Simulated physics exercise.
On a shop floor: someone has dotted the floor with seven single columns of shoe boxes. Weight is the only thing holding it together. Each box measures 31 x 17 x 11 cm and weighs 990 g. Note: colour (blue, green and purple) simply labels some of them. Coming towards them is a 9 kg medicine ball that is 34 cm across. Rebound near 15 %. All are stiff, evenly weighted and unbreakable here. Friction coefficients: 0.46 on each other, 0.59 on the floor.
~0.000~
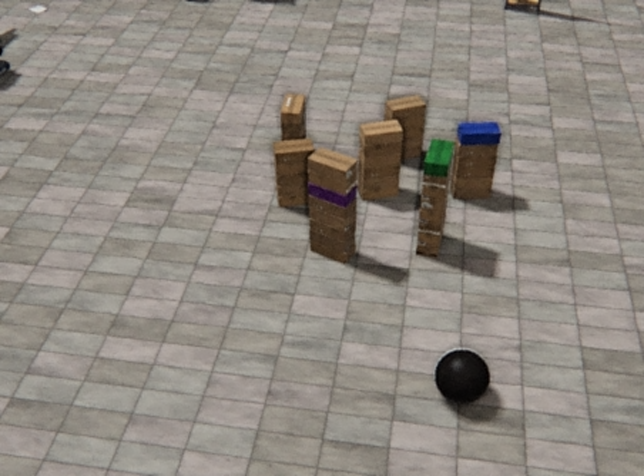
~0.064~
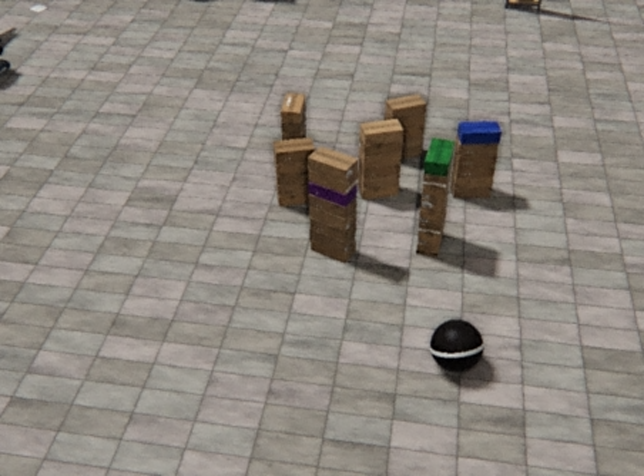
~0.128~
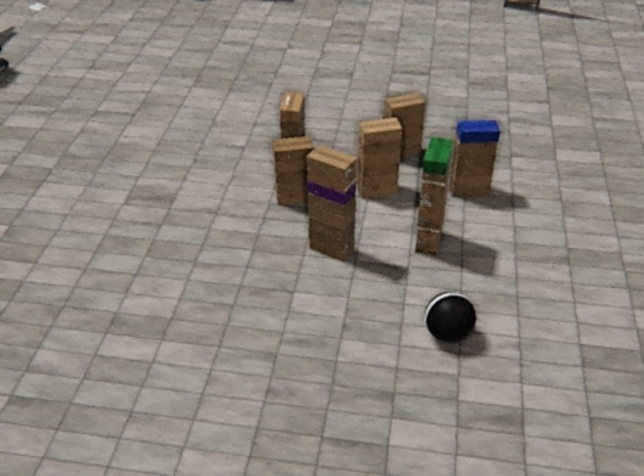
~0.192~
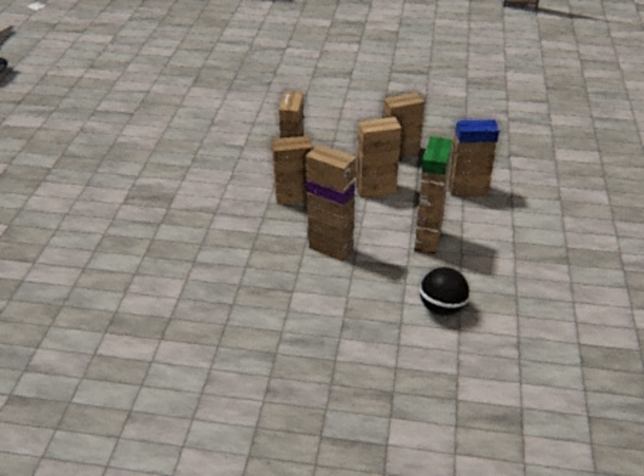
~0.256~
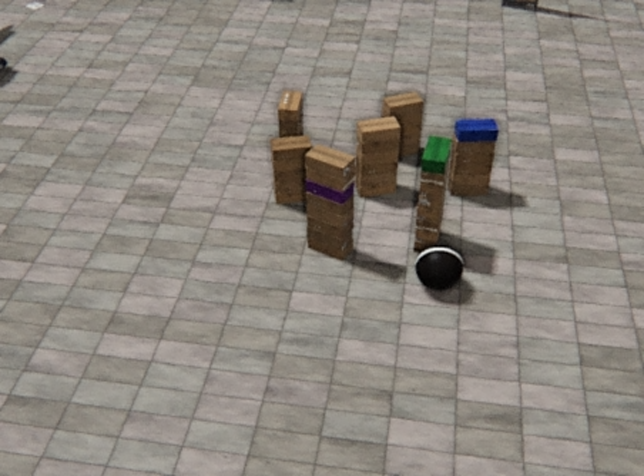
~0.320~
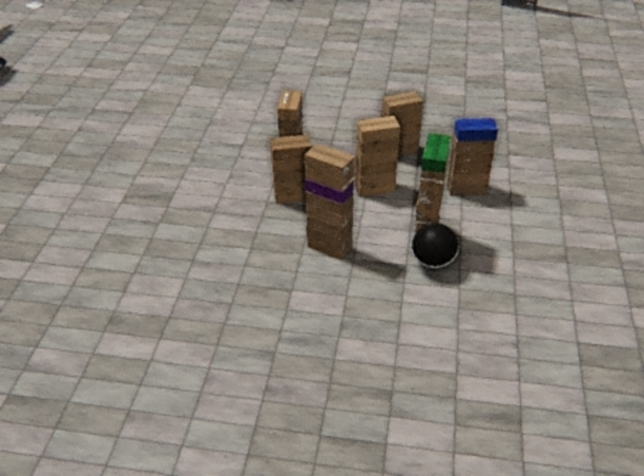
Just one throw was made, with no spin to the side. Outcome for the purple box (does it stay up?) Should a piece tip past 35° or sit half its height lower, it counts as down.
Holds.
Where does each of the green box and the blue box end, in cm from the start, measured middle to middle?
Estimate: Green near 95 cm, blue near 0 cm.
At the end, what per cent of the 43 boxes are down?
Around 15 %.
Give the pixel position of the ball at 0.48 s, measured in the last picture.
(429, 219), roughly.
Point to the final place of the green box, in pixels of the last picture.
I'd say its middle settles close to (446, 287).
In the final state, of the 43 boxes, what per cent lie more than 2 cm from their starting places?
It comes to 25 percent.
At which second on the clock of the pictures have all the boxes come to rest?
Around 2.0 s.
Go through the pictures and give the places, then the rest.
In the first frame (we follow the side turned to the camera), ball (462, 376) 1.10 m from contact, 3.8 m/s; purple box (327, 196); green box (440, 152); blue box (481, 139); no piece has moved.
The second frame shows ball (457, 346) 85 cm from contact, 3.8 m/s; purple box (327, 195).
The third frame shows ball (450, 317) 61 cm from contact, 3.8 m/s; purple box (326, 194).
The fourth frame shows ball (445, 292) 37 cm from contact, 3.8 m/s; purple box (325, 193).
The fifth frame shows ball (439, 267) 13 cm from contact, 3.8 m/s; purple box (324, 193).
The sixth frame shows ball (435, 246) after contact, 2.1 m/s; purple box (324, 192); green box (437, 146) displaced 15 mm; blue box (478, 136); 8 stirred so far.
Around 0.48 s, ball still moving; none of the 43 boxes down, 8 disturbed; purple box unmoved; green box tipped 20°.
Around 0.68 s, ball still moving; 4 of the 43 boxes down; purple box unmoved; green box tipped 24°, 22 cm lower.
Around 1.24 s, ball still moving; 7 of the 43 boxes down; purple box unmoved; green box on its side.
Finally (2.3 s), ball rolling away; 7 of the 43 boxes down; purple box unmoved; green box upside down; blue box unmoved. Seen by the last camera, middles, purple box near (330, 186), green box near (446, 287).
